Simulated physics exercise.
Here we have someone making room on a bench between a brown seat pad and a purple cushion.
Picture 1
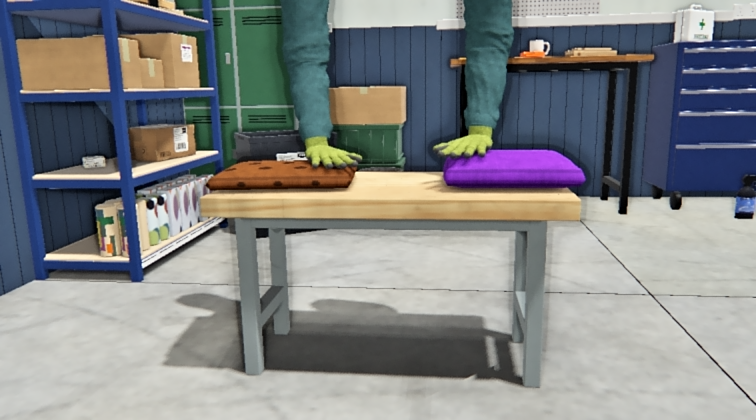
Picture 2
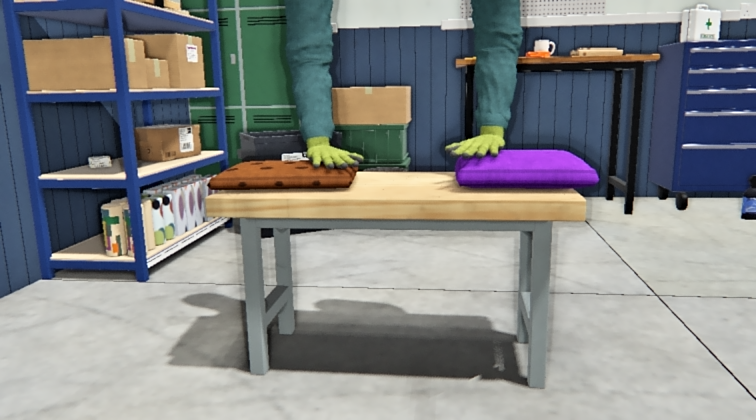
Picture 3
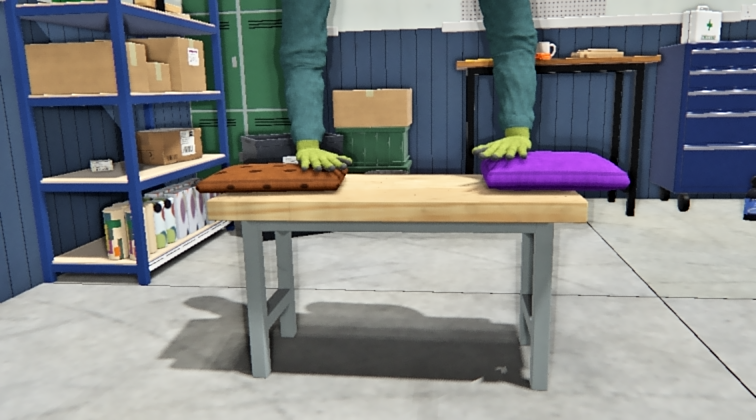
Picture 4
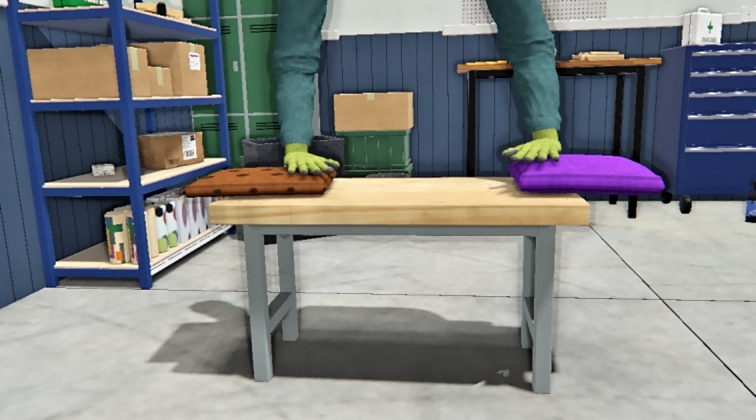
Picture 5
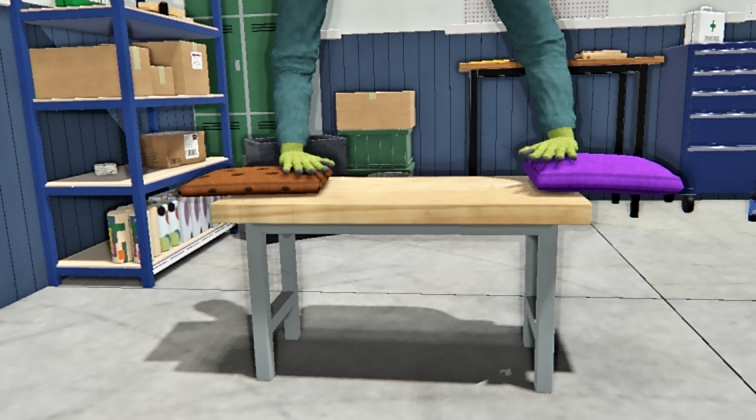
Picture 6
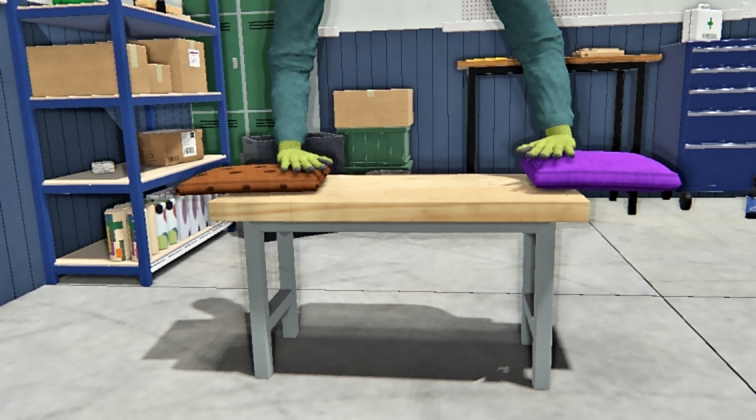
In this clip, two gloved hands resting on a brown spotted seat pad and a purple cushion slide them apart along a wooden-topped bench, the pad moving slightly left and the cushion farther right, until both overhang the ends.
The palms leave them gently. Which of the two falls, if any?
Outcome: The brown seat pad remains on top, the purple cushion goes down.
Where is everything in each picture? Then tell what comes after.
The first frame shows seat pad tip (218, 181); cushion tip (575, 174).
The second frame shows seat pad tip (219, 180); cushion tip (588, 175).
The third frame shows seat pad tip (208, 184); cushion tip (617, 177).
The fourth frame shows seat pad tip (196, 188); cushion tip (650, 182).
The fifth frame shows seat pad tip (191, 188); cushion tip (668, 182).
The sixth frame shows seat pad tip (189, 186), about a third past the edge; cushion tip (665, 178), well over half past the edge.
Then, 0.42 s past the final frame, seat pad unmoved; cushion falling near (602, 277).
Then, 0.68 s past the final frame, seat pad unmoved; cushion on the floor near (672, 333).
When it is over, seat pad unmoved; cushion on the floor near (682, 347). The brown seat pad holds its place and the purple cushion slumps off the end.
